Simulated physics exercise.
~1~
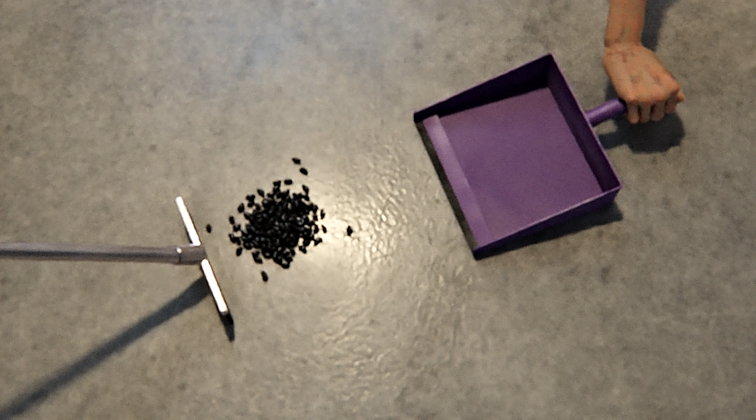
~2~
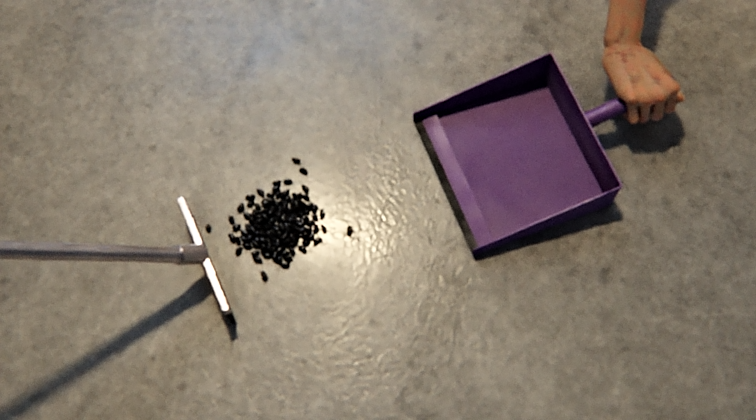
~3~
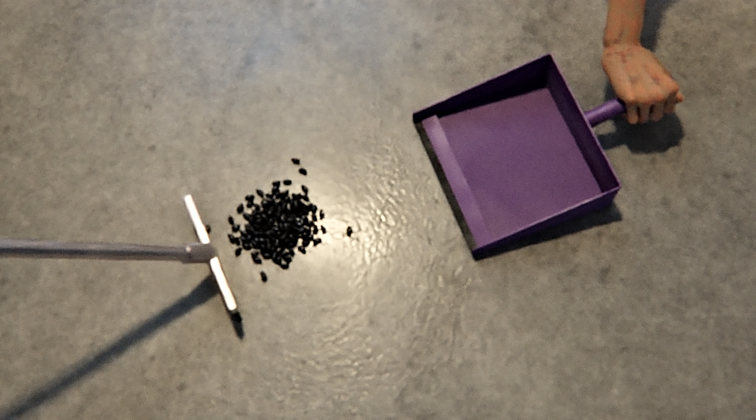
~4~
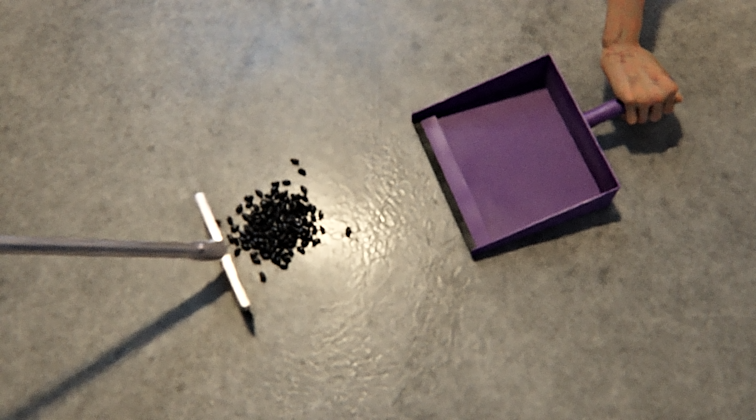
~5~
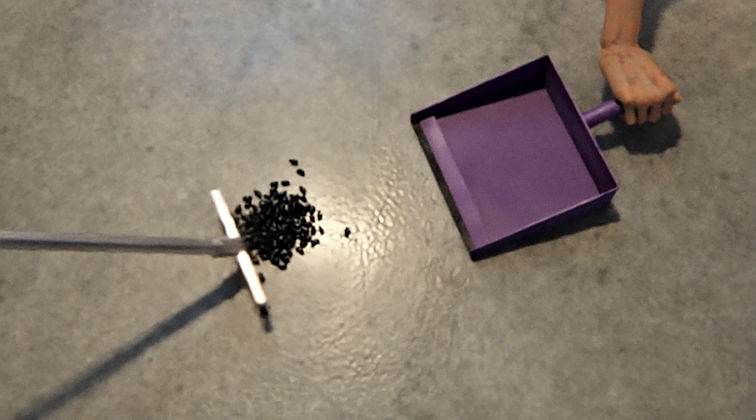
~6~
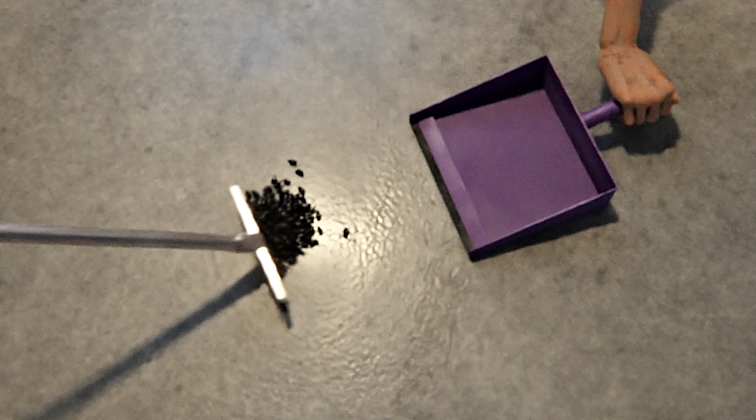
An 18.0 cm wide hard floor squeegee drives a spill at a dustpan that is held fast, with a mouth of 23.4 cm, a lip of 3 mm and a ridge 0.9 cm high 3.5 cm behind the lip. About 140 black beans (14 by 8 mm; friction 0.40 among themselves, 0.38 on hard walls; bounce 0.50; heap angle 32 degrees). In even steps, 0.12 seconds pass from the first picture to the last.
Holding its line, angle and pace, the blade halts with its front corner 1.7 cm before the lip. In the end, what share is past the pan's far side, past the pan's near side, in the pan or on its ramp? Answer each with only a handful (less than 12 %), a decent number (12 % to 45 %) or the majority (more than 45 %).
Far side: A decent number; near side: Only a handful; pan: The majority.
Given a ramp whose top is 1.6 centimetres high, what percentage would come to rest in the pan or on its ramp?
Close to 40 per cent then.
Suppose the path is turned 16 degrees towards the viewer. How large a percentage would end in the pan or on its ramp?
15 %.
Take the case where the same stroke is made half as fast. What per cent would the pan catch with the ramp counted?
In that case some 30 per cent.
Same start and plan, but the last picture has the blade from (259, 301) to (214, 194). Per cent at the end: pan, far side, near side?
That ends as pan 40, far 15, and near 0.
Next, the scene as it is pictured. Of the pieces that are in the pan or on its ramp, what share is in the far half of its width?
Around 50 percent.
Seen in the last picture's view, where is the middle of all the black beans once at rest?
Close to pixel (438, 165).
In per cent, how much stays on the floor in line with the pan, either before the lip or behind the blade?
Close to 30 per cent of them end up there.
Then, 0.11 s after the last picture, middle of the blade 13 cm from the lip; 0 % over the lip, far side 10 %, near side 0 %.
Then, 0.18 s after the last picture, middle of the blade 5 cm from the lip; 0 % over the lip, far side 10 %, near side 0 %.
Then, 0.39 s after the last picture, middle of the blade 2 cm from the lip; 50 % over the lip, far side 20 %, near side 5 %.
In the end, far side 15 %, near side 5 %, pan 50 %, in front of the lip or behind the blade 30 %.
